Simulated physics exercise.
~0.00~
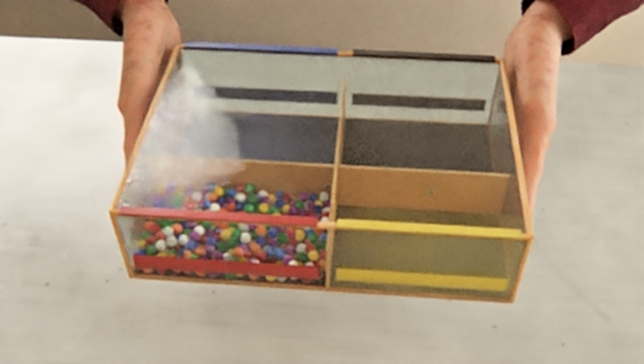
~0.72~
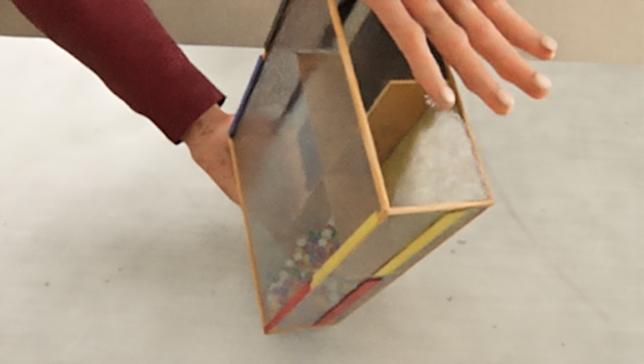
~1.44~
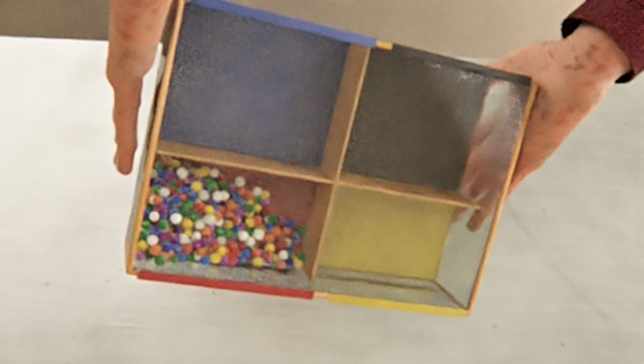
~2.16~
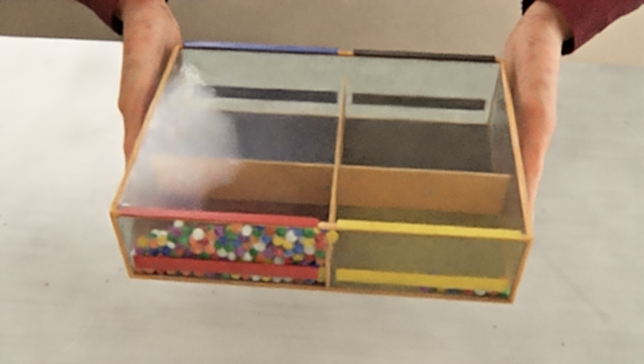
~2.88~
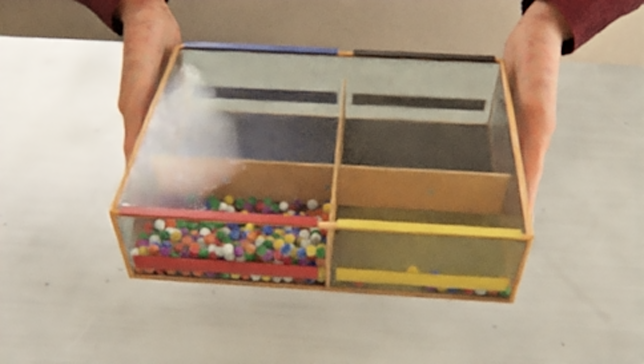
Colorful plastic beads slid around inside a clear-lidded box with four compartments as a pair of hands tipped it steeply one way, then another, and brought it level again, leaving nearly all of them in the red section and a few in the yellow.
